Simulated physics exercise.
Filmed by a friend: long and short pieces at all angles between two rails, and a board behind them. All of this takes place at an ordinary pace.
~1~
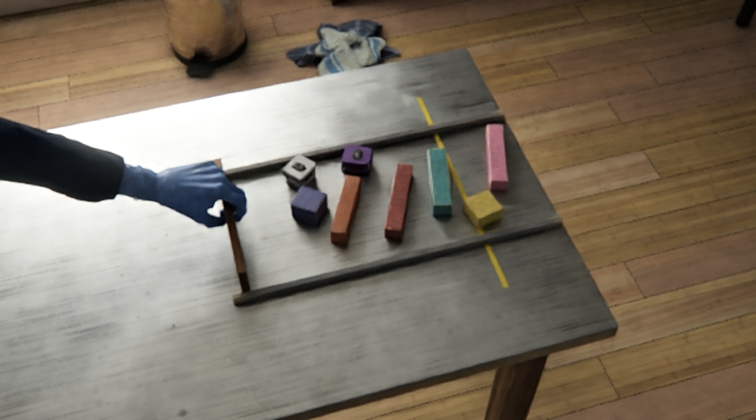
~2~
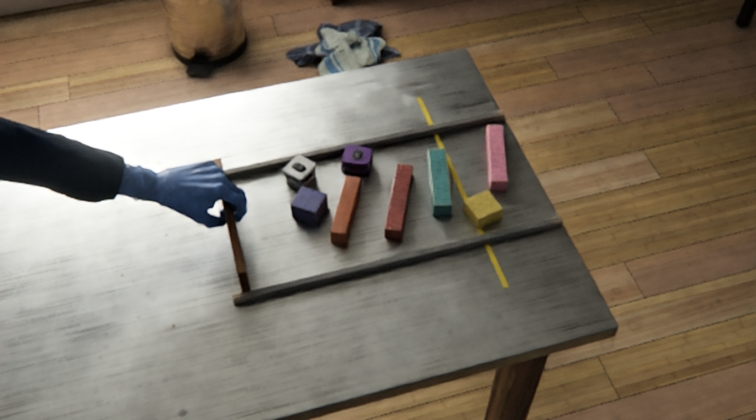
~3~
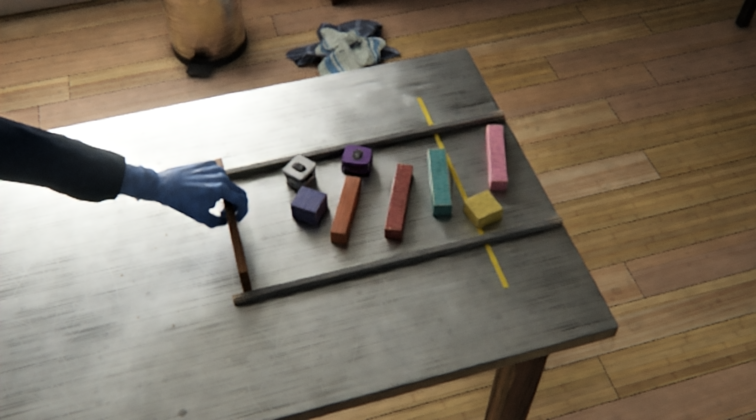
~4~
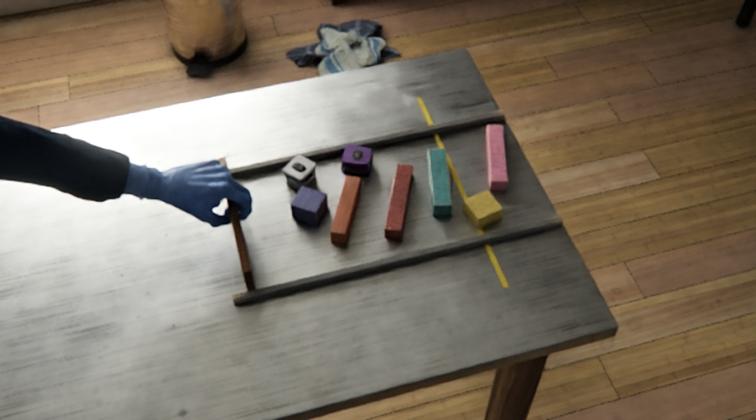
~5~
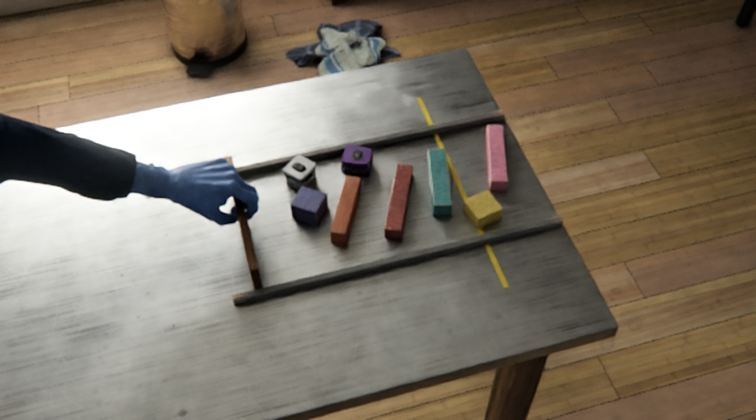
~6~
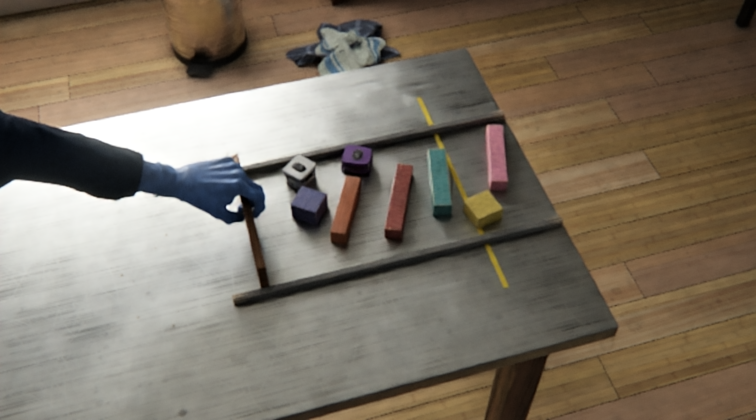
The footage shows a blue-gloved hand holding a thin board between two rails on a table, at first nearly still, then sliding it slightly right toward colourful bars and blocks, which stay in place around a yellow tape line.
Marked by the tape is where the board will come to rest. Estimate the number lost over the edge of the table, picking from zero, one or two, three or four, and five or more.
Lost over the edge: One or two.
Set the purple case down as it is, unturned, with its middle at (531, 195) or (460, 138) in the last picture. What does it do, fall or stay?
Trial 1: Over the edge; trial 2: Still up.
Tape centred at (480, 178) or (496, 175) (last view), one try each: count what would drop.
Try by try, 3 and 3.
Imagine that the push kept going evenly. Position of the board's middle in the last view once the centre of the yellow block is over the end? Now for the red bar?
Around (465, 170) first and around (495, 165) second.
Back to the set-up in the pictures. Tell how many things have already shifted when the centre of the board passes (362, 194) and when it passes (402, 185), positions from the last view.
By then 5, and later 7.
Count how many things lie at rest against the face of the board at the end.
The count in contact is 3.
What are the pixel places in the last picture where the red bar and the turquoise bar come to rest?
The first ends close to (505, 192), the second close to (527, 176).
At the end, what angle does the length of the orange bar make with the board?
Near 25 degrees.
Soon after, none off yet; pink bar at rest near (497, 157); yellow block at rest near (483, 210); turquoise bar at rest near (439, 182).
At rest, the number that fall off is one or two; fallen, pink bar.
